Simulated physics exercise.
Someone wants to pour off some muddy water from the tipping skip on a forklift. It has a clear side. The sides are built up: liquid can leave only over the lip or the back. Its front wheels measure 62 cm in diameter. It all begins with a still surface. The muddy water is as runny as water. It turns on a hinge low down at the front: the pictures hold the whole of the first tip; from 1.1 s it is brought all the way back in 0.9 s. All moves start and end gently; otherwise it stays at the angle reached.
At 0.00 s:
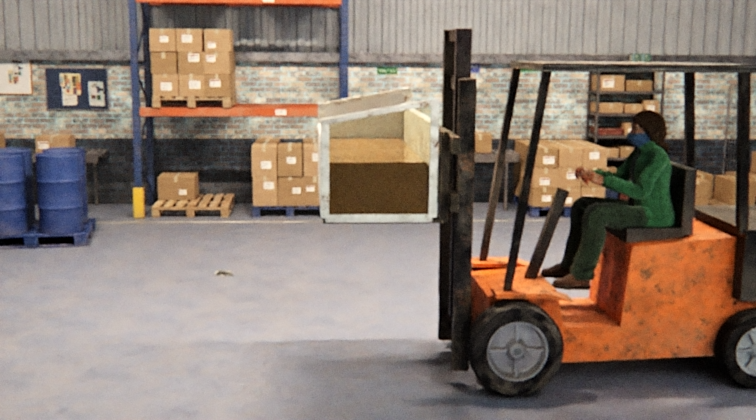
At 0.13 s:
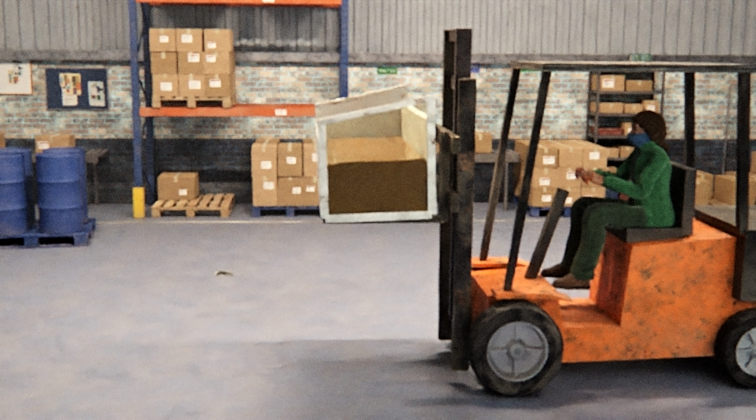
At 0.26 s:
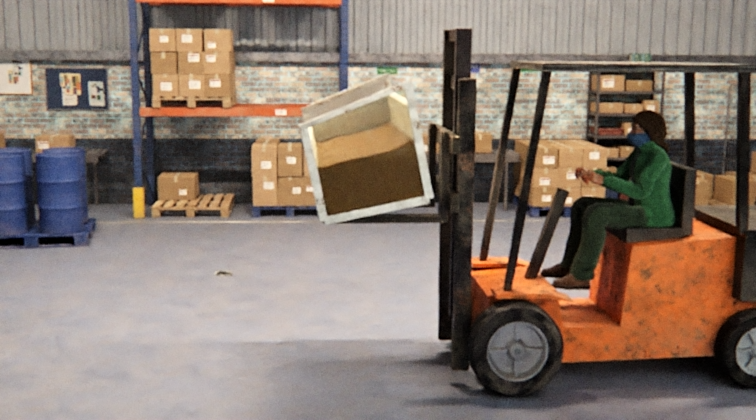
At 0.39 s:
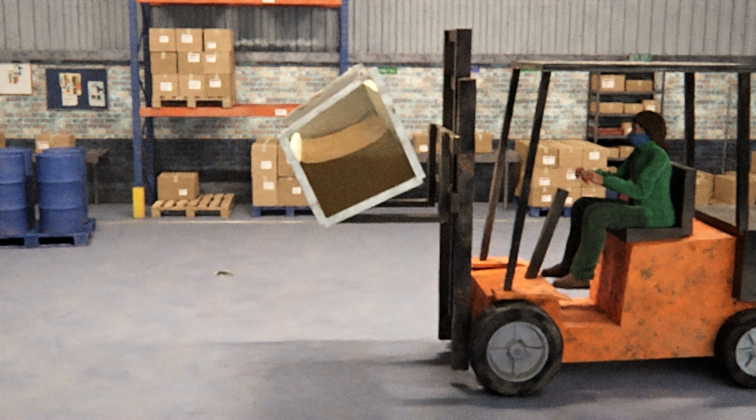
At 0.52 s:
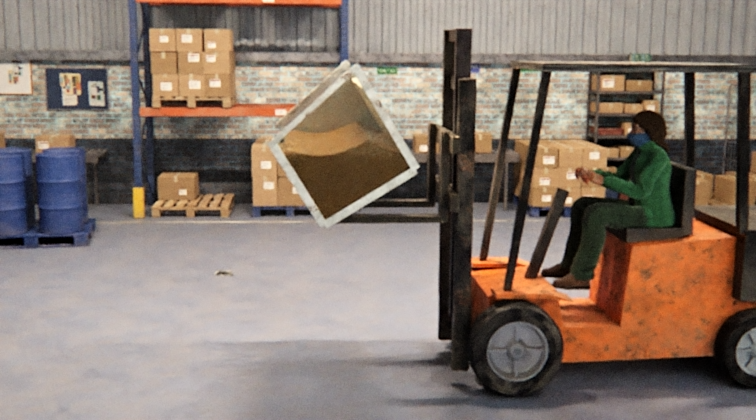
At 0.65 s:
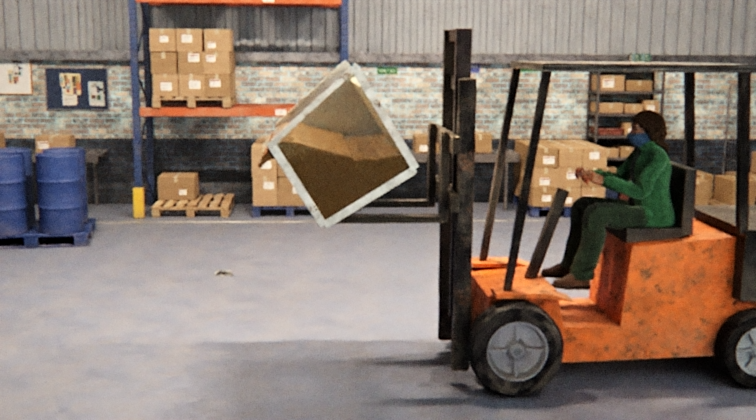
A clear-sided skip of muddy brown water tilted to the left in front of an orange forklift with a seated driver, and the water sloshed inside before a little came out over the left edge.
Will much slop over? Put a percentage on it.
It loses close to 26 per cent.
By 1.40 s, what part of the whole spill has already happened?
About 100 per cent.
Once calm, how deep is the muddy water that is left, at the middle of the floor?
Roughly 22 cm.
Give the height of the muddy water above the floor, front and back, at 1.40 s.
Front 38 cm, back 10 cm.
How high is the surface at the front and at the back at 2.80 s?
Front 22 cm, back 24 cm.
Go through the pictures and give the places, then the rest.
In the first frame, the surface is at (337, 164) near the front wall; the surface is at (419, 163) near the back wall; the lip is at (329, 144); the front is on the left; a wheel hub at (519, 354).
In the second frame, the surface is at (335, 166) near the front wall; the surface is at (417, 160) near the back wall; the skip is tilted 2° forwards.
In the third frame, the surface is at (325, 167) near the front wall; the surface is at (405, 145) near the back wall; the skip is tilted 12° forwards.
In the fourth frame, the surface is at (309, 165) near the front wall; the surface is at (386, 134) near the back wall; the skip is tilted 25° forwards.
In the fifth frame, the surface is at (294, 155) near the front wall; the surface is at (386, 147) near the back wall; the skip is tilted 32° forwards.
In the sixth frame, the surface is at (286, 144) near the front wall; the surface is at (392, 157) near the back wall; the skip is tilted 32° forwards; the lip is at (287, 161); muddy water is coming out, 4 per cent so far; a wheel hub at (519, 354).
After 1.40 s the skip is at 26° forwards, the surface stands 10 cm at the back and 38 cm at the front; 26 per cent is out, over the front.
After 2.10 s the surface stands 34 cm at the back and 17 cm at the front; 26 per cent is out, over the front.
After 2.80 s the surface stands 24 cm at the back and 21 cm at the front; 26 per cent is out, over the front.
After 4.89 s 26 per cent is out, over the front, 73 of 279 litres.
